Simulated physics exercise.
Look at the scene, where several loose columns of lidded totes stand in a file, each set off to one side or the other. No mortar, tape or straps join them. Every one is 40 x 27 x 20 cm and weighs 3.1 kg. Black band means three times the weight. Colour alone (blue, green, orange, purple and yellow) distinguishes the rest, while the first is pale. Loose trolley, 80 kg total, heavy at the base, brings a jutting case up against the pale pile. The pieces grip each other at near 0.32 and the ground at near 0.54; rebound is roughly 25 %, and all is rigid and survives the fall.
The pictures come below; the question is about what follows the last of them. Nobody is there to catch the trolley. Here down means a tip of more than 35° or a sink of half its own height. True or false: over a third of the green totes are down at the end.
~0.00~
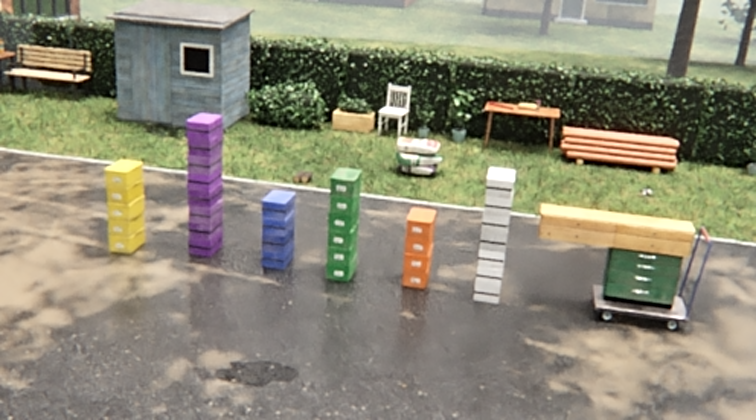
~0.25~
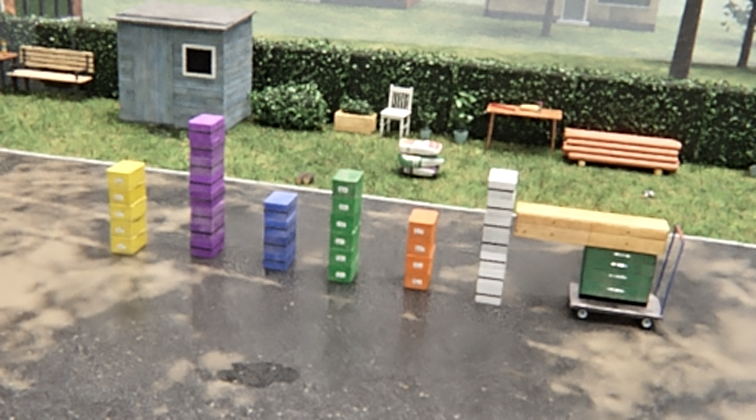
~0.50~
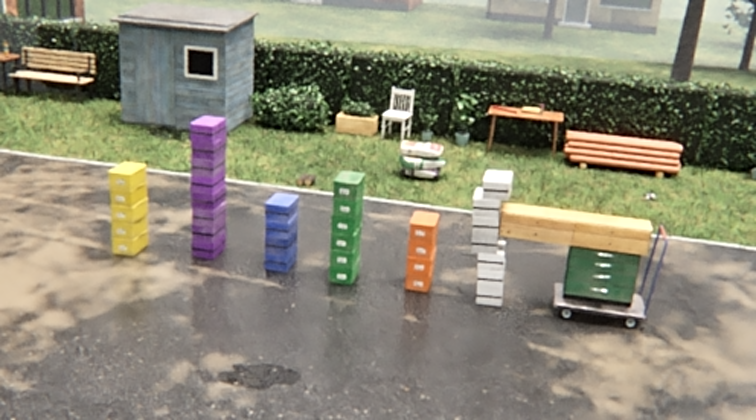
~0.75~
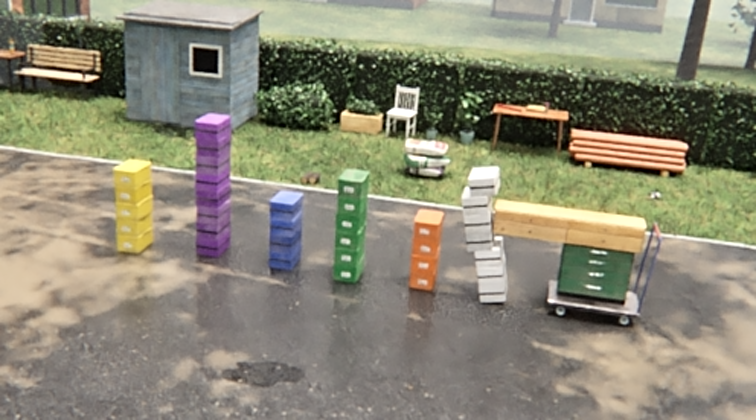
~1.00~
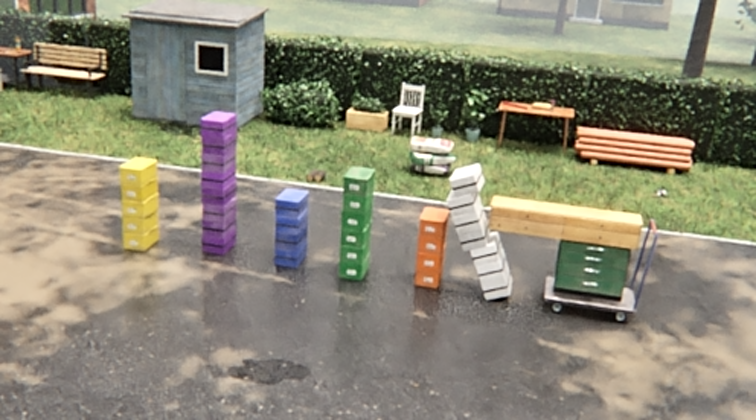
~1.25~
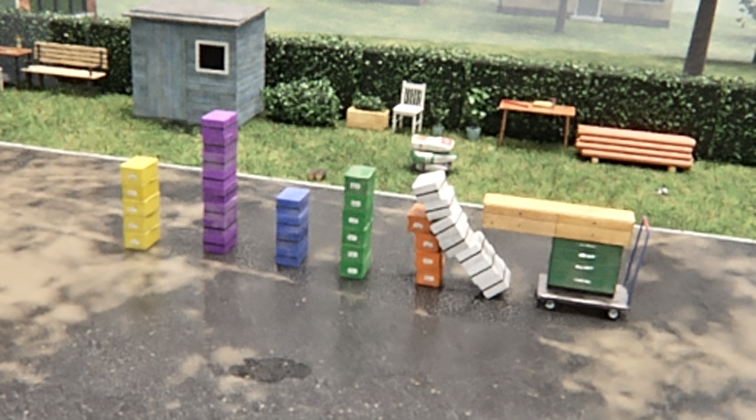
True.
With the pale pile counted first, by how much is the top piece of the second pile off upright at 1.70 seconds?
It leans around 20°.
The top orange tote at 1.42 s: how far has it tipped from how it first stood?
Around 10° from its start.
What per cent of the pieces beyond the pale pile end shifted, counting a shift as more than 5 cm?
It comes to 50 percent shifted.
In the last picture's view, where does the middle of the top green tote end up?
Look near (318, 295) in the final frame.
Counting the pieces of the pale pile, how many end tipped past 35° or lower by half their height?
Exactly 7 pale pieces do.
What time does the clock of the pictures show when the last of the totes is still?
At roughly 3.5 seconds.
After 1.42 s, 7 of the pale pile down; none of the 6 green totes down (0 of 27 in all colours); top green tote unmoved; top orange tote 8° from how it stood.
After 1.70 s, 7 of the pale pile down; none of the 6 green totes down (3 of 27 in all colours); top green tote 12° from how it stood; top orange tote 21° from how it stood, 18 cm lower.
After 2.14 s, 7 of the pale pile down; 5 of the 6 green totes down (8 of 27 in all colours); top green tote 70° from how it stood, 40 cm lower; top orange tote 11° from how it stood, 38 cm lower.
After 2.92 s, 7 of the pale pile down; 5 of the 6 green totes down (11 of 27 in all colours); top green tote on its side; top blue tote 60° from how it stood, 33 cm lower.
In the end (3.8 s), 7 of the pale pile down; 5 of the 6 green totes down (11 of 27 in all colours); top green tote upside down; top blue tote on its side. That is 83 per cent. From the last view, middles, top green tote near (318, 295), top blue tote near (239, 225).
